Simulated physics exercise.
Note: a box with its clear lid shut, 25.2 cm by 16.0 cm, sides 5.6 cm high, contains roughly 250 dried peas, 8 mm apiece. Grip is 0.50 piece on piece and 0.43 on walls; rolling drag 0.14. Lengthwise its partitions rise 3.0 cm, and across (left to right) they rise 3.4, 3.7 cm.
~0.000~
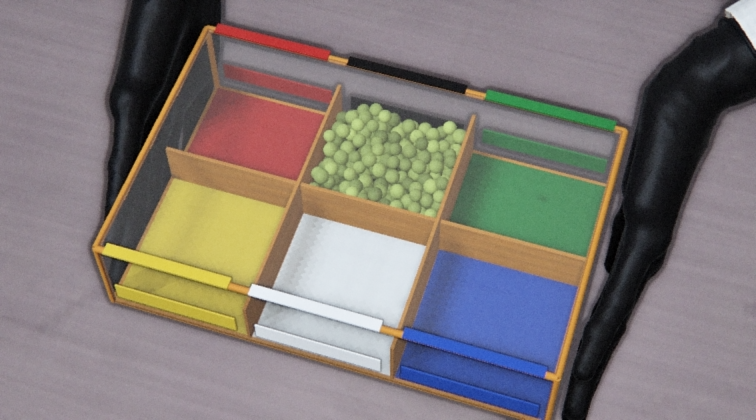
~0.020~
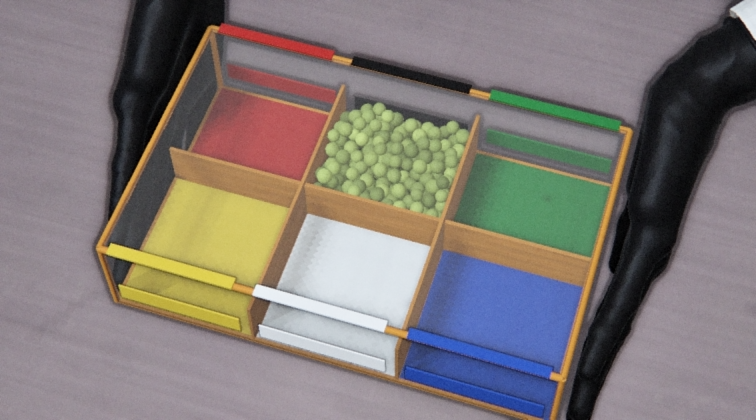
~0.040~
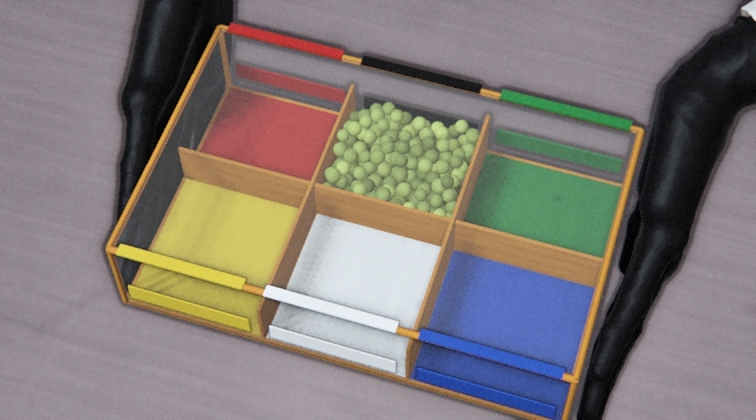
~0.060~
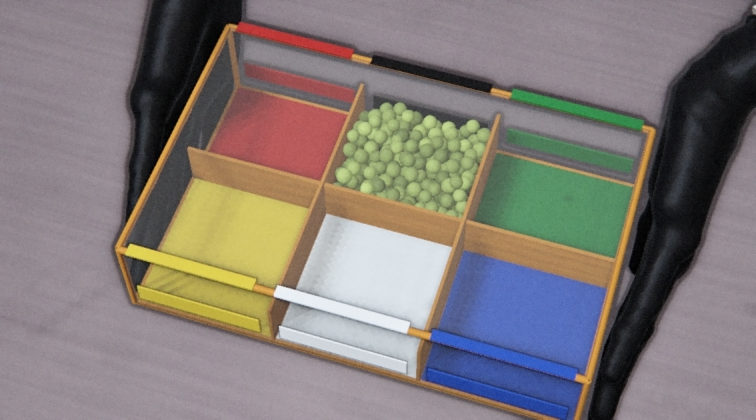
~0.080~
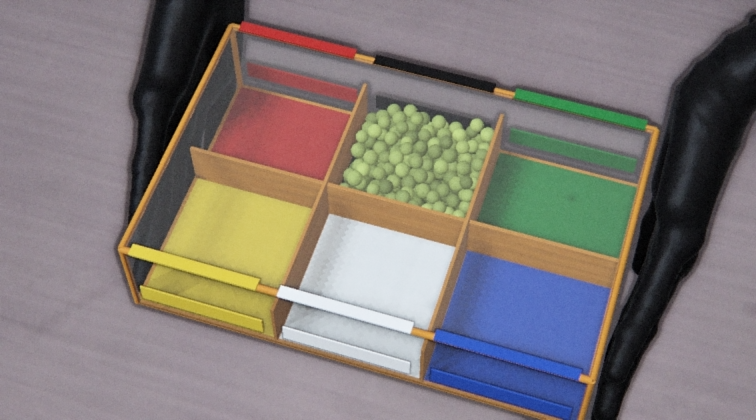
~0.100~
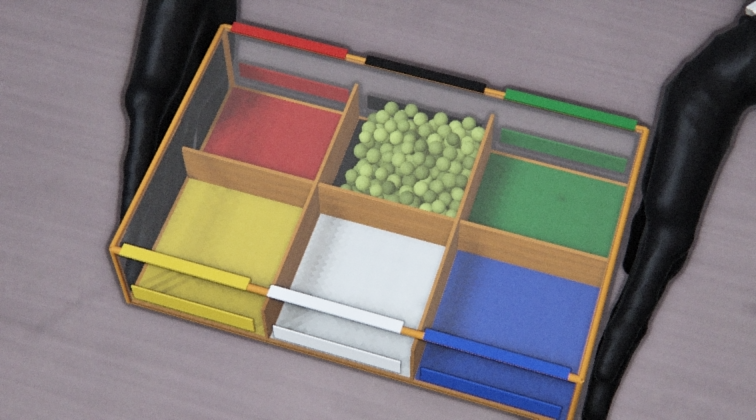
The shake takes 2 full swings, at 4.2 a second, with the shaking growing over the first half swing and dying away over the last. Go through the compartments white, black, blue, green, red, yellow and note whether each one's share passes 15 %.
White compartment stays at or below it, black compartment passes it, blue compartment stays at or below it, green compartment stays at or below it, red compartment stays at or below it, yellow compartment stays at or below it.
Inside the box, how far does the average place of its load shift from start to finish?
I'd put it at close to 0.5 centimetres.
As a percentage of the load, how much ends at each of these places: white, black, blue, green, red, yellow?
Final split - white 5, black 85, blue 0, green 5, red 0, yellow 0.
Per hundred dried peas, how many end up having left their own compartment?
Roughly 15 percent.
After 0.26 s, tilt 0 degrees; black 95 %, red 5 %; middle of all pieces near (395, 160).
After 0.39 s, tilt 0 degrees; black 90 %, green 5 %; middle of all pieces near (383, 171).
After 0.51 s, tilt 0 degrees; white 5 %, black 90 %, green 5 %; middle of all pieces near (386, 170).
After 0.63 s, tilt 0 degrees; white 5 %, black 85 %, green 5 %; middle of all pieces near (390, 174).
In the end, at 0.9 s, white 5 %, black 85 %, blue 0 %, green 5 %, red 0 %, yellow 0 %.
